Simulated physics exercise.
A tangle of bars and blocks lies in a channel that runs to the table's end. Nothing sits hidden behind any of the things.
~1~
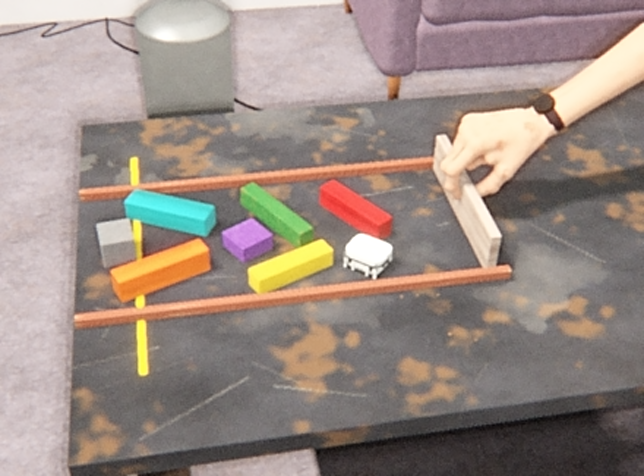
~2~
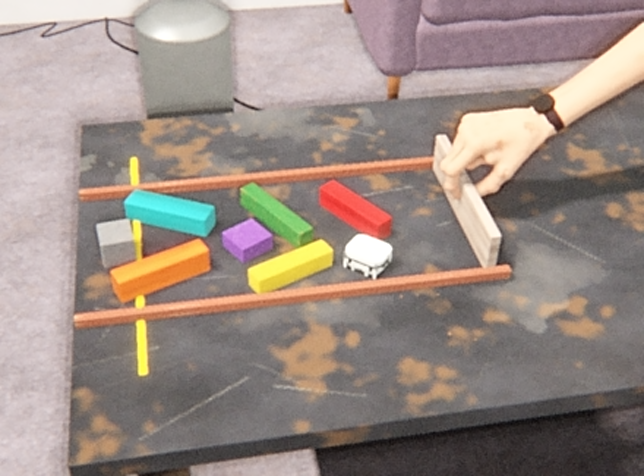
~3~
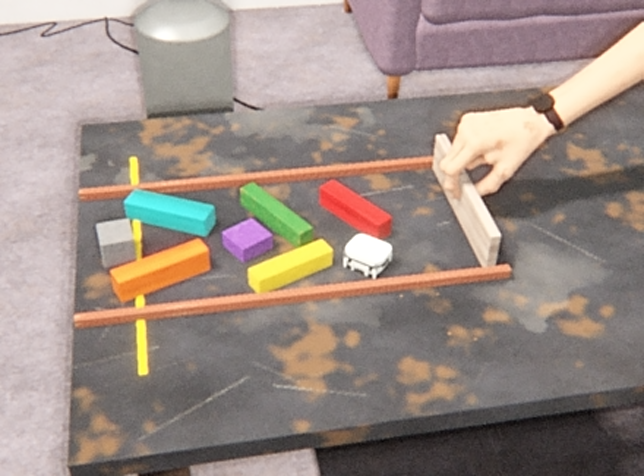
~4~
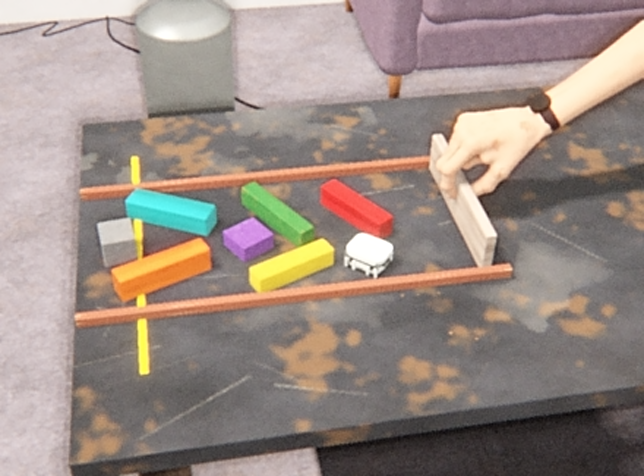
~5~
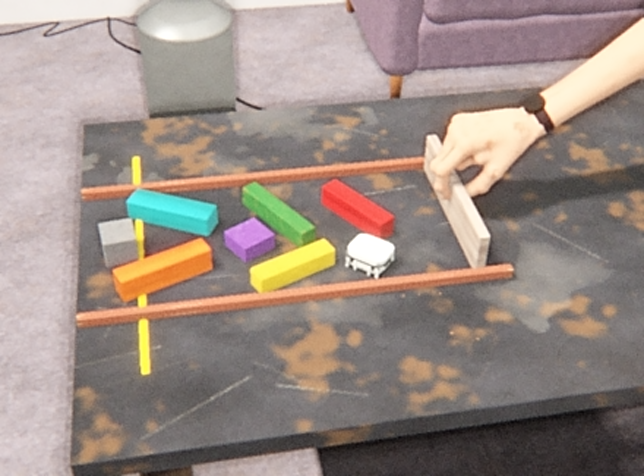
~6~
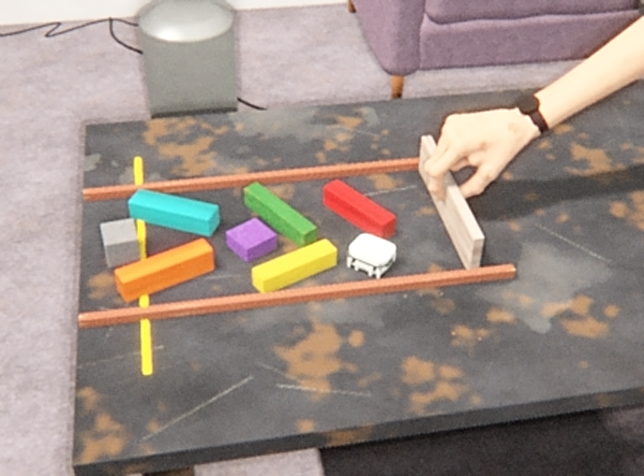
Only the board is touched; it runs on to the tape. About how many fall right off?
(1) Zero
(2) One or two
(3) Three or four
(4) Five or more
Three or four (3).
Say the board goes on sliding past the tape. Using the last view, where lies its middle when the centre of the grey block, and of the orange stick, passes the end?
(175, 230) and (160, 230), roughly.
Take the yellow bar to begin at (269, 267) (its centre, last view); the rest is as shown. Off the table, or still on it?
I reckon the yellow bar stays in place.
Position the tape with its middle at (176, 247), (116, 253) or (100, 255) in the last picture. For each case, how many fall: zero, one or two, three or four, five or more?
Not one; five or more; 5 or more.
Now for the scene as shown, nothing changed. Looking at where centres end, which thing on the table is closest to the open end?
It is the purple block.
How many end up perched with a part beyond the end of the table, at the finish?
I get 2.
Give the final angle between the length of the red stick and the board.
Roughly 0 degrees.
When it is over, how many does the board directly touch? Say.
Number: 2.
Soon after, none off yet; grey block at rest near (121, 243); orange stick at rest near (165, 270); turquoise stick at rest near (174, 213).
Then, none off yet; grey block at rest near (121, 243); orange stick moving near (158, 272); turquoise stick at rest near (174, 213).
Further on, none off yet; grey block moved about its own width near (96, 245); orange stick moved about its own width near (104, 283); turquoise stick moved about its own width near (108, 213).
At rest, the number that fall off is three or four; fallen, turquoise stick, orange stick and grey block.
